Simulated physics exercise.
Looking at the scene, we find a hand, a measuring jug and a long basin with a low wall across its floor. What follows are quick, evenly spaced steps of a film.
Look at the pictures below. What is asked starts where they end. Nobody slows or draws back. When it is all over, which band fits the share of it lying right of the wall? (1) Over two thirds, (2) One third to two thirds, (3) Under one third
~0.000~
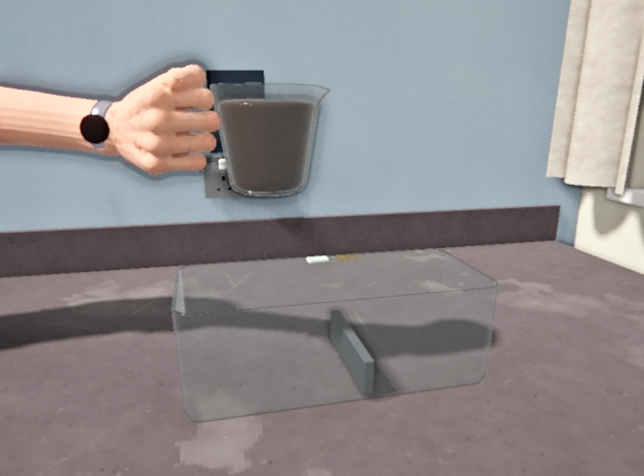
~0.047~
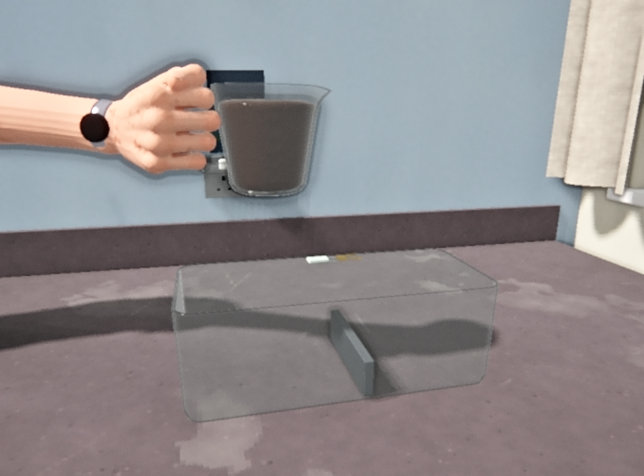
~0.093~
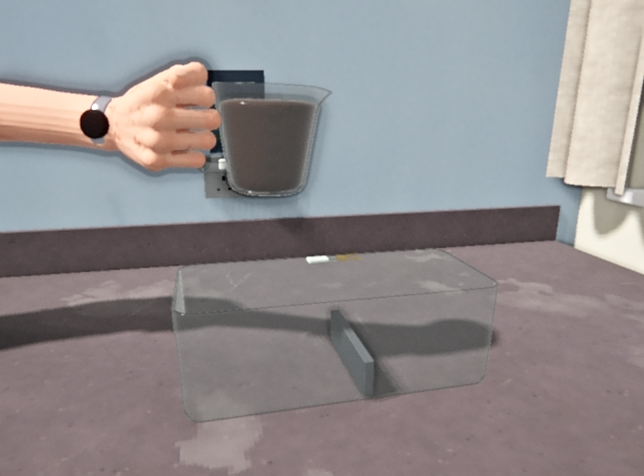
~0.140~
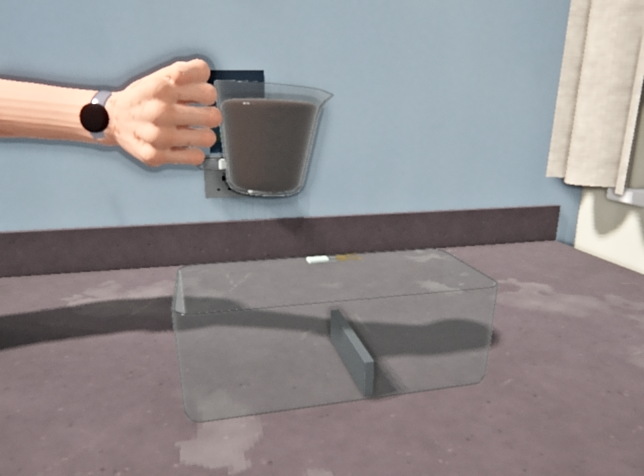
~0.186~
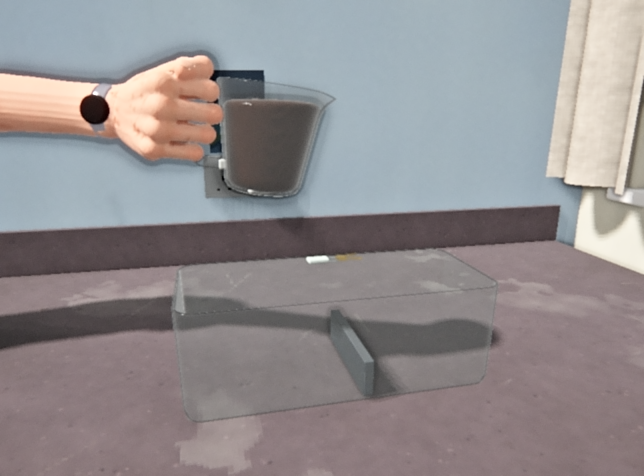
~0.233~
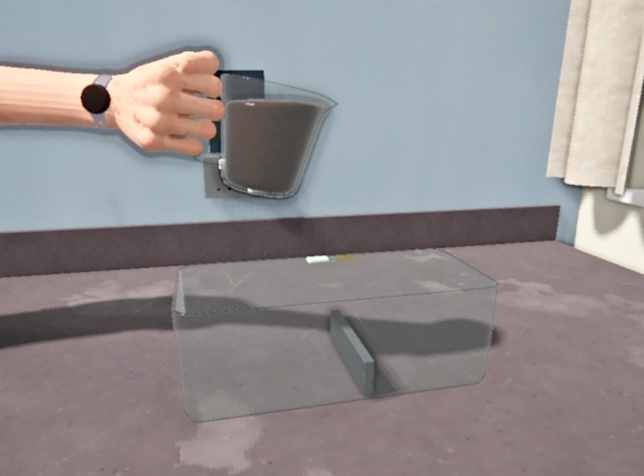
Answer: 1.
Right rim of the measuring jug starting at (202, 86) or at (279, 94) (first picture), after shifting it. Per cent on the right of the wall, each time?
Near 5 per cent for the first start, near 25 per cent for the second.
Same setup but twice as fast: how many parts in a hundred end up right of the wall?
Near 75 in a hundred.
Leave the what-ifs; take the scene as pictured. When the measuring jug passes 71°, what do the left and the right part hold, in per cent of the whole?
Left: Some 0 %. Right: Some 10 %.
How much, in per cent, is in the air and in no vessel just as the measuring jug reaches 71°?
About 25 per cent.
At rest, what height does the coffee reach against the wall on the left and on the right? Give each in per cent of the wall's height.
Left near 0; right near 50.
By 0.66 s the tilt is 71° and 67 per cent is still to pour, 0 is left of the wall and 9 right of it.
By 0.97 s the tilt is 109° and 8 per cent is still to pour, 3 is left of the wall and 74 right of it.
By 1.30 s the tilt is 116° and 0 per cent is still to pour, 12 is left of the wall and 87 right of it.
By 1.65 s the tilt is 116° and 0 per cent is still to pour, 12 is left of the wall and 87 right of it.
At rest 12 per cent lies left of the wall, 87 right of it and 1 outside.
